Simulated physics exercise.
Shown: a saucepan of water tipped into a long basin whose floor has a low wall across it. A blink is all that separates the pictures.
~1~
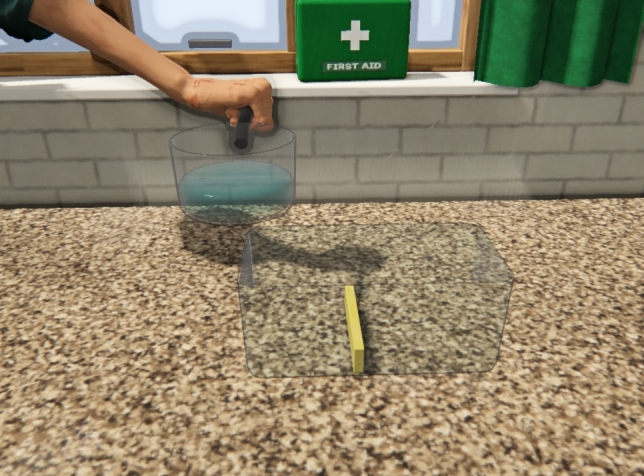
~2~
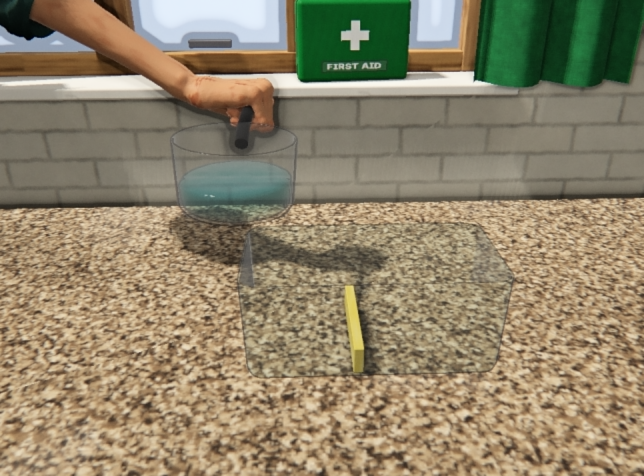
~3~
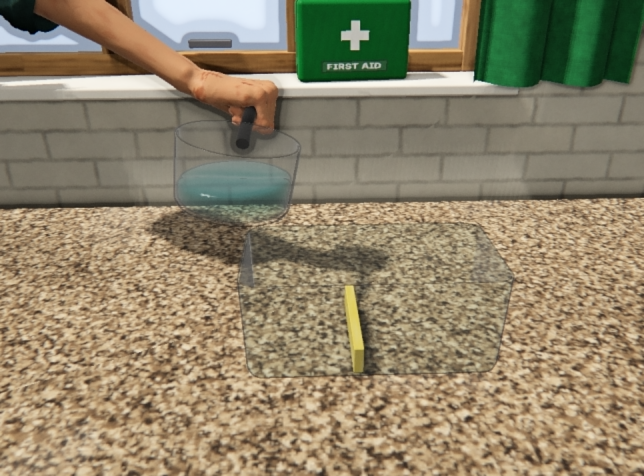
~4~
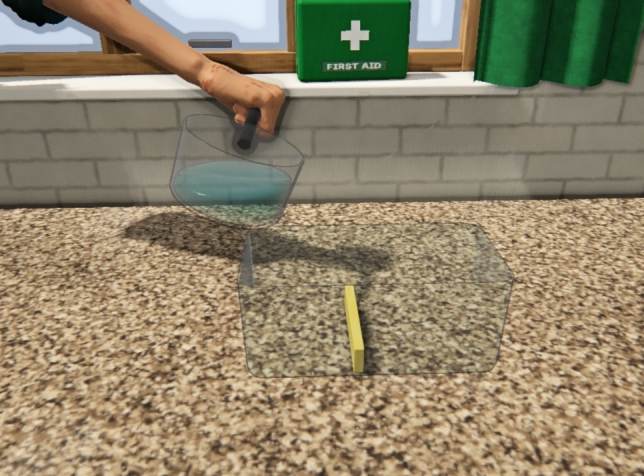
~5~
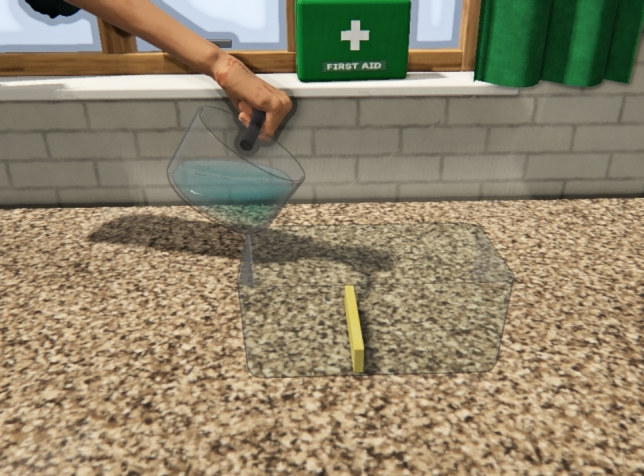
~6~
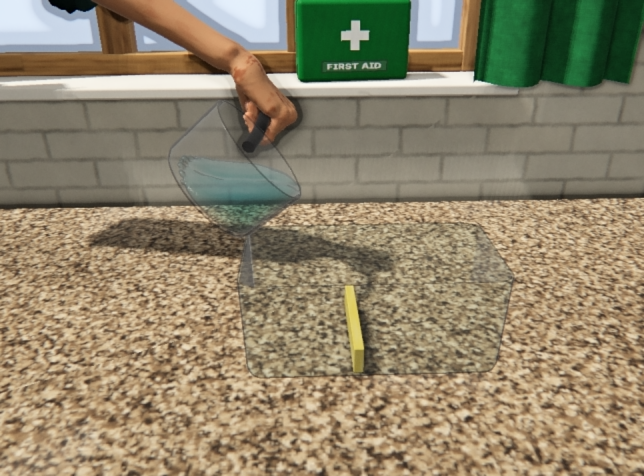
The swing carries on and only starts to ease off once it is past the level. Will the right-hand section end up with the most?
The largest amount gathers in the left chamber.
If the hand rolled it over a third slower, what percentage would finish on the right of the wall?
Near 5 in a hundred.
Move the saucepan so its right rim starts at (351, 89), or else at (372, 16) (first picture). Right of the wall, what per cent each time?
It comes to about 75 %, followed by about 85 %.
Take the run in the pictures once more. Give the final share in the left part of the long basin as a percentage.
It comes to some 85 per cent.
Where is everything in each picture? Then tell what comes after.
In the first frame, it leans 0°; its right rim is at (295, 138); the water meets the walls at (180, 176) and (293, 175); the long basin's rim runs from (243, 256) to (496, 251); the wall's top is at (354, 315).
In the second frame, it leans 2°; its right rim is at (296, 141); the water meets the walls at (180, 176) and (293, 175).
In the third frame, it leans 9°; its right rim is at (300, 149); the water meets the walls at (179, 175) and (292, 176).
In the fourth frame, it leans 20°; its right rim is at (303, 161); the water meets the walls at (175, 172) and (293, 177).
In the fifth frame, it leans 35°; its right rim is at (303, 177); the water meets the walls at (172, 165) and (295, 179).
In the sixth frame, it leans 51°; its right rim is at (299, 194); the water meets the walls at (180, 159) and (298, 183).
A moment on, the tilt is 114° and 20 per cent is still to pour, 63 is left of the wall and 0 right of it.
Next, the tilt is 119° and 2 per cent is still to pour, 85 is left of the wall and 6 right of it.
Then the tilt is 119° and 0 per cent is still to pour, 85 is left of the wall and 12 right of it.
Later the tilt is 119° and 0 per cent is still to pour, 85 is left of the wall and 12 right of it.
In the end 85 per cent lies left of the wall, 12 right of it and 3 outside.
